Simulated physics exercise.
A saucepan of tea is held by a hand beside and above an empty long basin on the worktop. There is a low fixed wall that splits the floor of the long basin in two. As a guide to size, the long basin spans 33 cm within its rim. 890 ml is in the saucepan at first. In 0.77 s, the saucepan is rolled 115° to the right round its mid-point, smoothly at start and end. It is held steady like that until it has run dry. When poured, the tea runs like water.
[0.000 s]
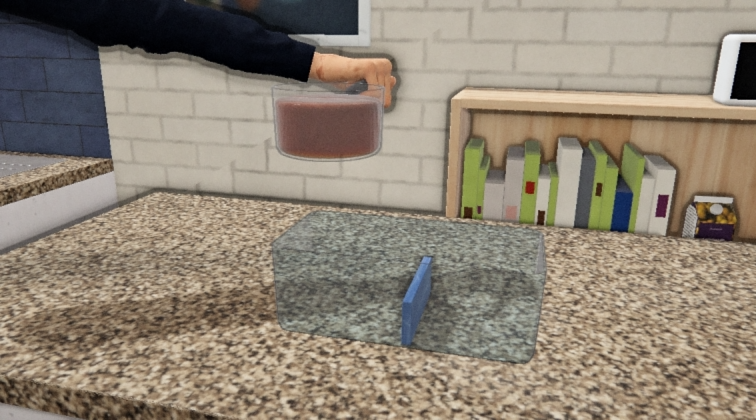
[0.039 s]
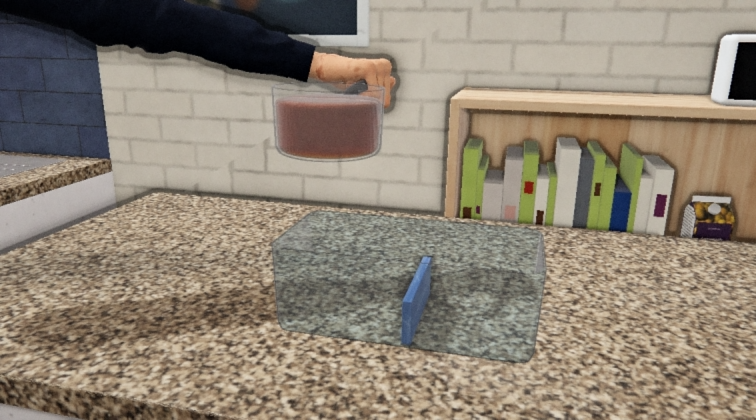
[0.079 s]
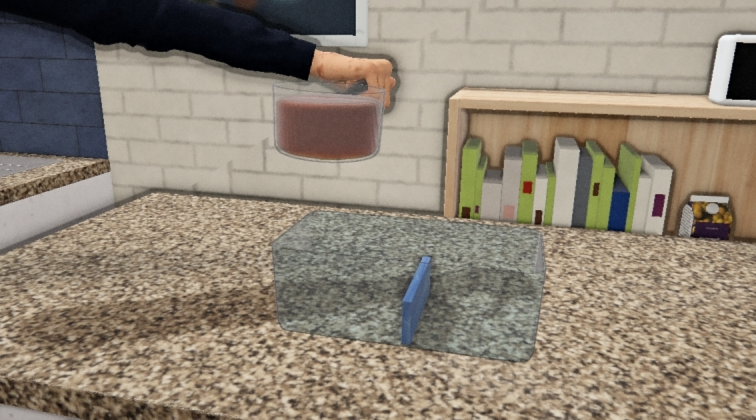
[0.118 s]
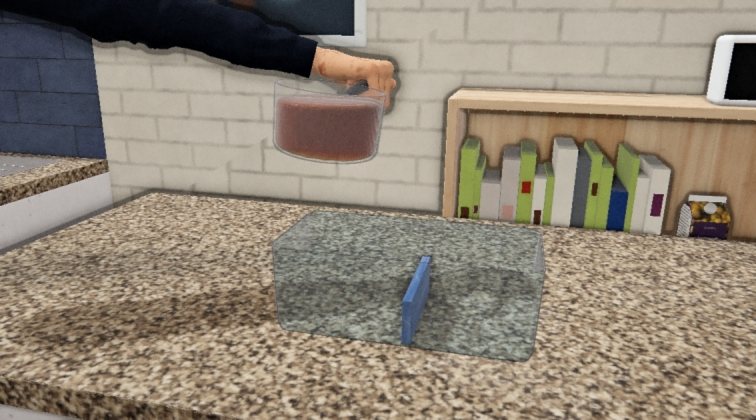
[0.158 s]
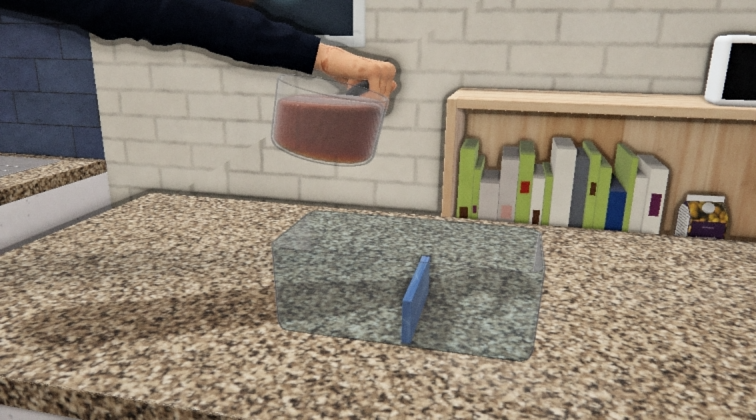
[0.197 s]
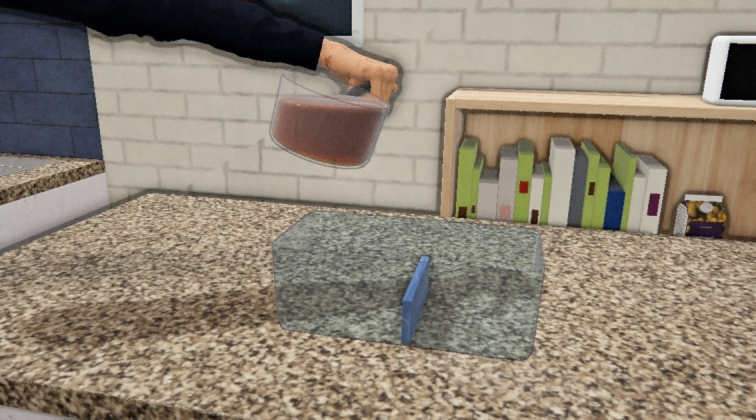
A hand held a clear pan of reddish-brown tea above a long, empty see-through basin with a blue divider on a speckled worktop, and slowly tilted the pan a little to the right.
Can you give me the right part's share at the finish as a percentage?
Sure, about 55 percent.
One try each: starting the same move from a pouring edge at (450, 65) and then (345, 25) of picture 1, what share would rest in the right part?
Around 90 per cent first, around 20 per cent next.
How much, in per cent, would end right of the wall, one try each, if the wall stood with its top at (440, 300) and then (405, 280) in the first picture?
One try each: Around 30 percent and then around 70 percent.
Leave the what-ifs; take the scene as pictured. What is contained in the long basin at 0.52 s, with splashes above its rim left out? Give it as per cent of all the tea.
Near 14 in a hundred.
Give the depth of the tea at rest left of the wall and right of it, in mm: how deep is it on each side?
About 16 mm left, about 22 mm right.
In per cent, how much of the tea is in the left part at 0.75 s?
About 32 percent.
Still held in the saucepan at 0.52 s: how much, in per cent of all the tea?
Roughly 46 %.
By 0.52 s the tilt is 87° and 45 per cent is still to pour, 2 is left of the wall and 12 right of it.
By 0.75 s the tilt is 115° and 5 per cent is still to pour, 31 is left of the wall and 55 right of it.
By 1.00 s the tilt is 115° and 0 per cent is still to pour, 43 is left of the wall and 54 right of it.
By 1.27 s the tilt is 115° and 0 per cent is still to pour, 44 is left of the wall and 55 right of it.
At rest 44 per cent lies left of the wall, 55 right of it and 1 outside.
